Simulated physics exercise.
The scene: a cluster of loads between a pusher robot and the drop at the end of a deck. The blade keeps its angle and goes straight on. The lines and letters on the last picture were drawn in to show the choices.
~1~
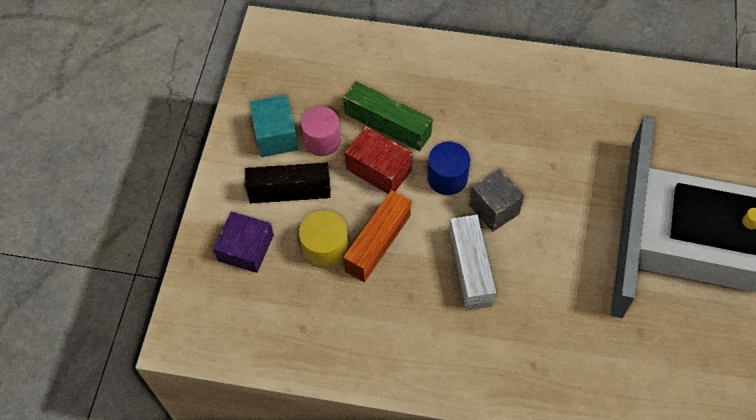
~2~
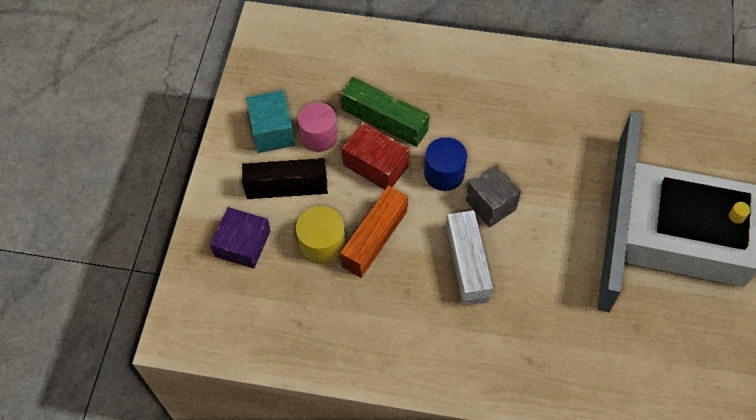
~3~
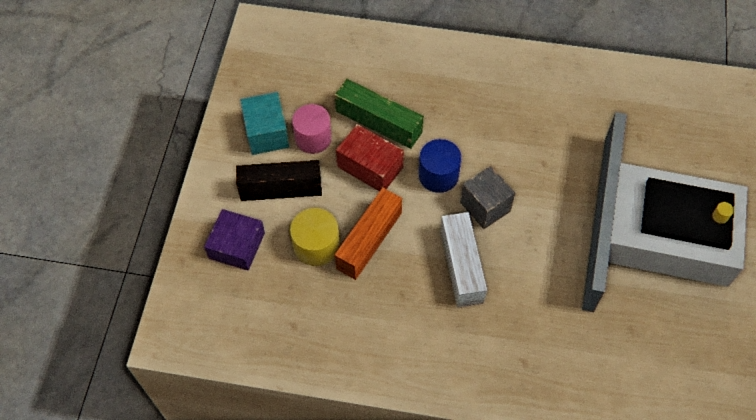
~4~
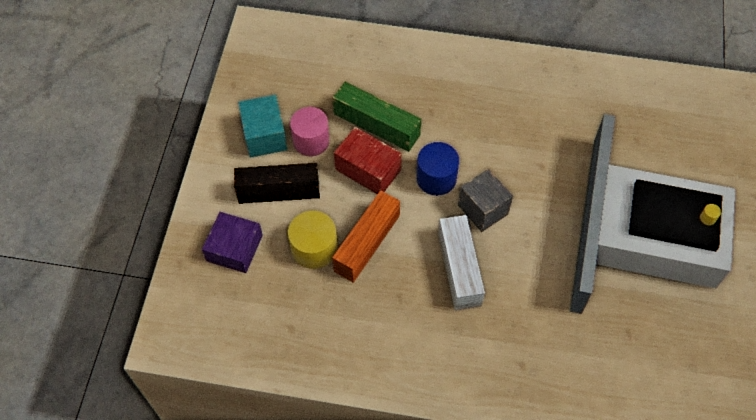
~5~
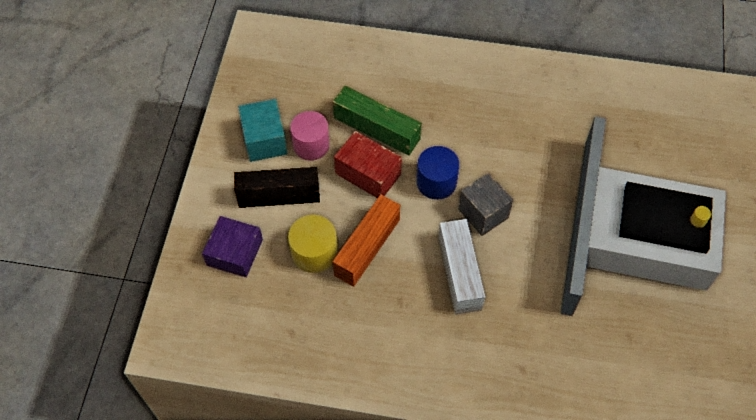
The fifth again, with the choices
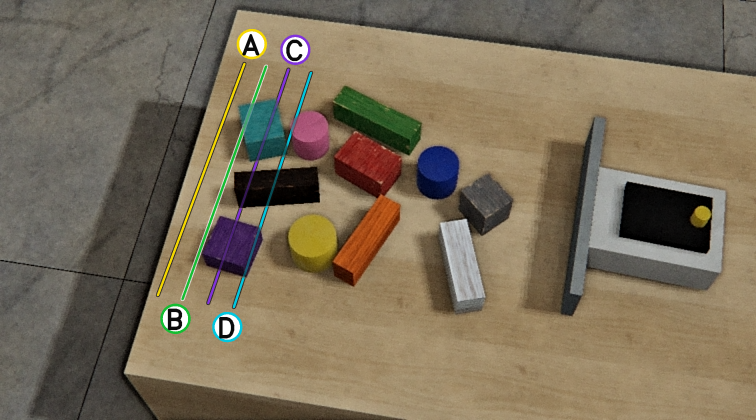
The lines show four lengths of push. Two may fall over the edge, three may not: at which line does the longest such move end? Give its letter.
As far as mark D.
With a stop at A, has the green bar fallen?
By then, no.
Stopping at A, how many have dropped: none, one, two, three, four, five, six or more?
In all, six or more.
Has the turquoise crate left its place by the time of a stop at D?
Yes.
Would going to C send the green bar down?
No.
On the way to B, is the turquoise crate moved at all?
Yes.
On the marked copy, A at (204, 172); B at (227, 175); C at (251, 178); D at (275, 182).
With D. Early on, robot (544, 199); white stick (439, 264); blue canister (425, 165).
Further on, robot (429, 182); turquoise crate (249, 128); purple crate (219, 246).
At the end, robot (342, 170); black bar over the edge; turquoise crate over the edge; two fallen.
As for the rest, A drops ten; B drops six; C drops four.
